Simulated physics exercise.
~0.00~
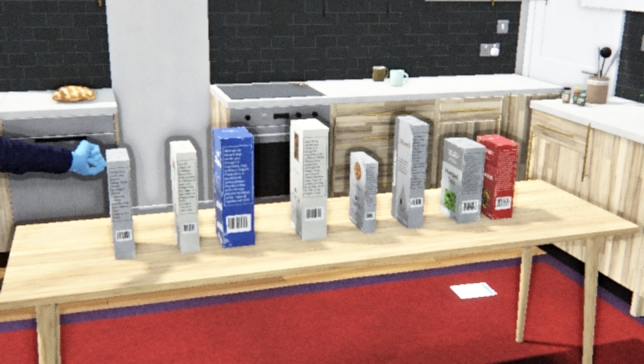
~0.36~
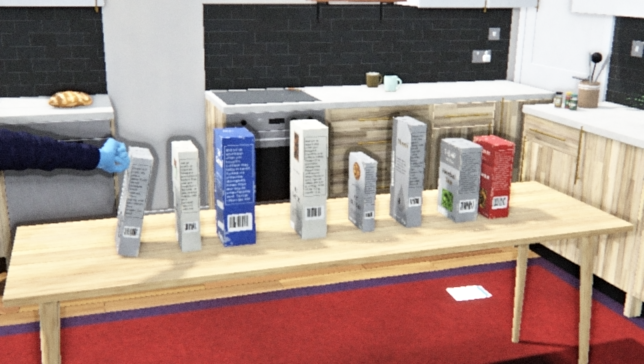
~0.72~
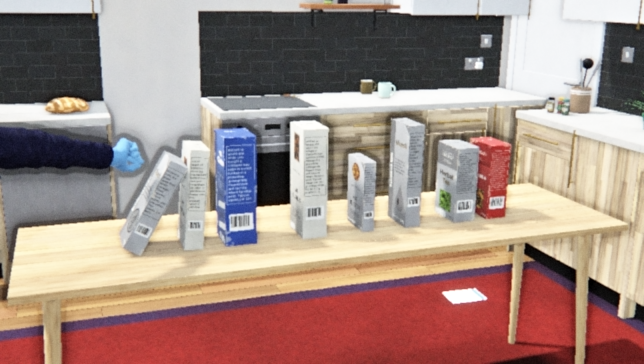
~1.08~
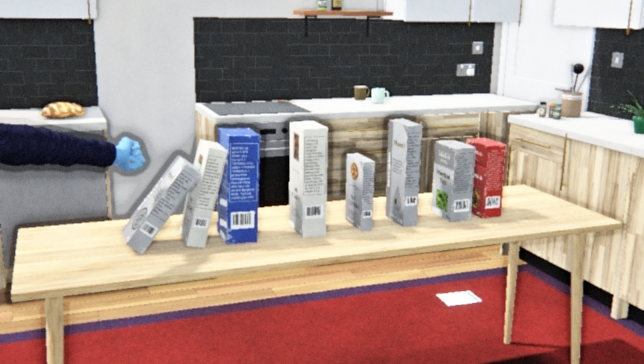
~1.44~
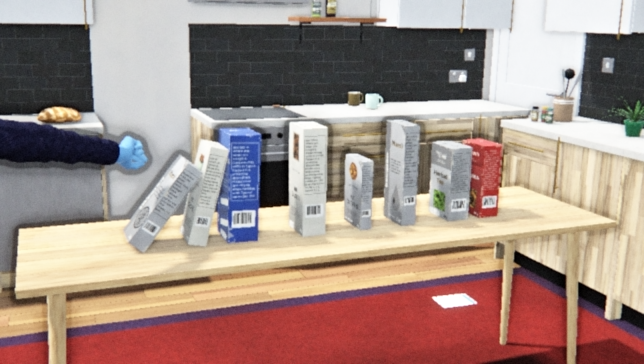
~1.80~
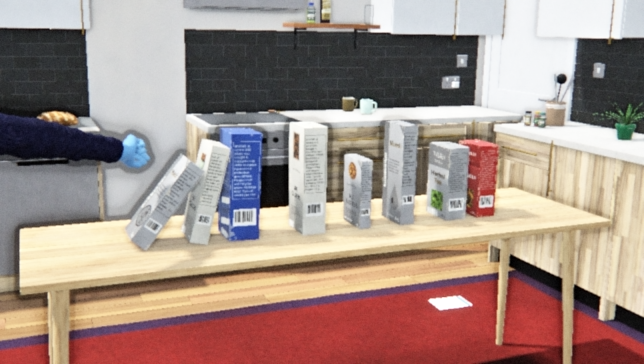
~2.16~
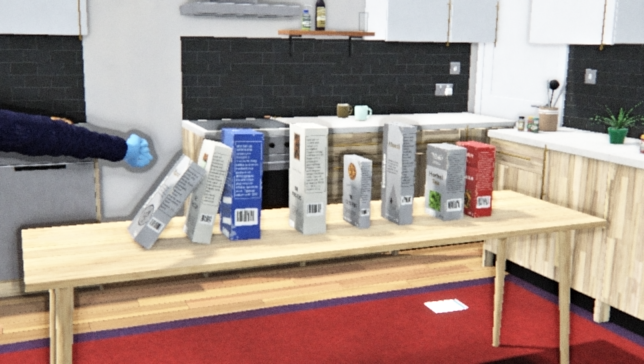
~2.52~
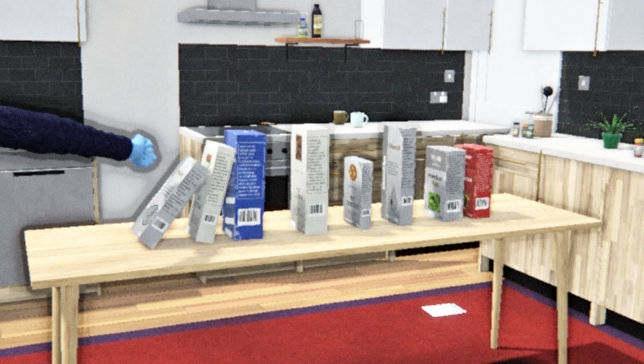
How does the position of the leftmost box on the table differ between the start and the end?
At the start the leftmost box stands upright on the table. By the end it is leaning to the right against the box beside it.
